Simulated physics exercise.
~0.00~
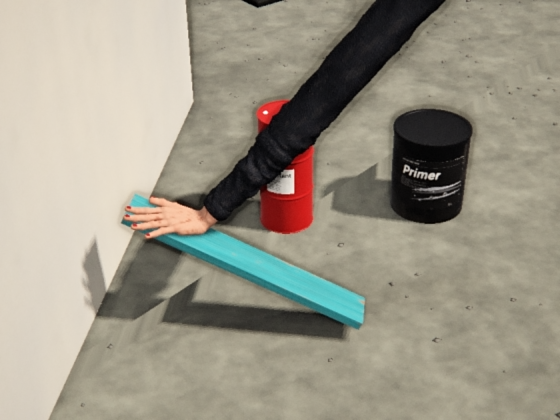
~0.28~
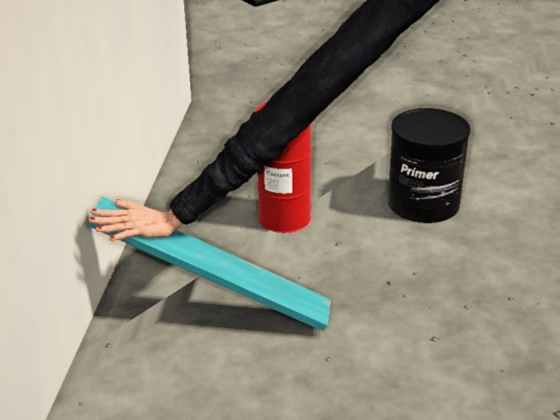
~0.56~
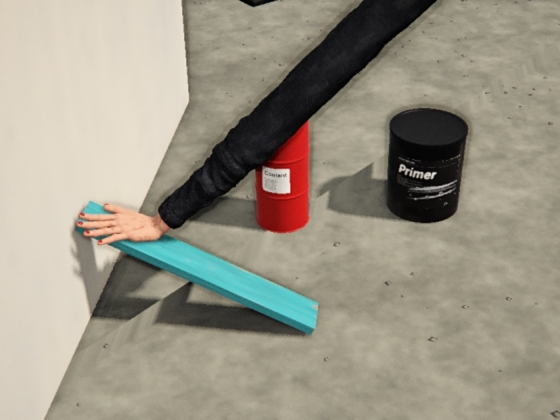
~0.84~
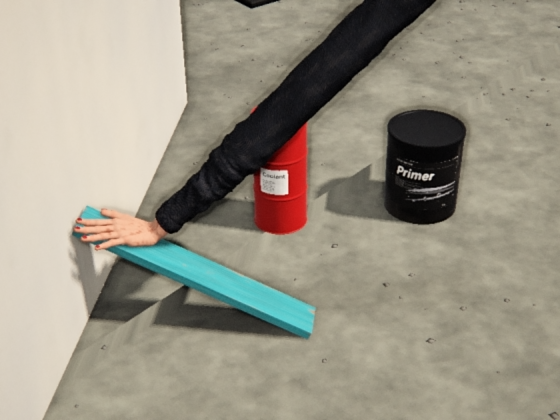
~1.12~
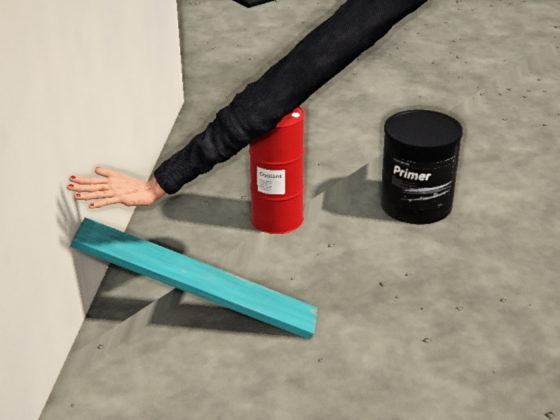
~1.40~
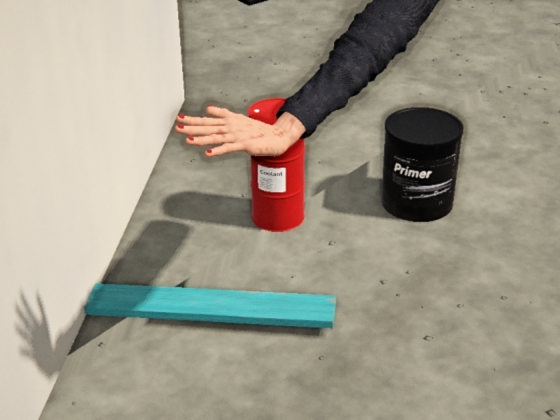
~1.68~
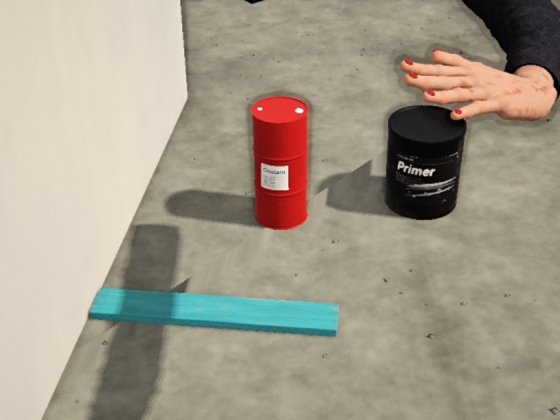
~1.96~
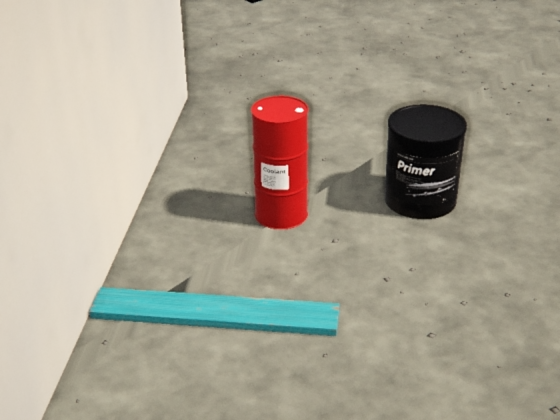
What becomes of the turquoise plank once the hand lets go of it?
It fails to stay leaning and slides down the wall, ending up low on the floor with one end by the wall.
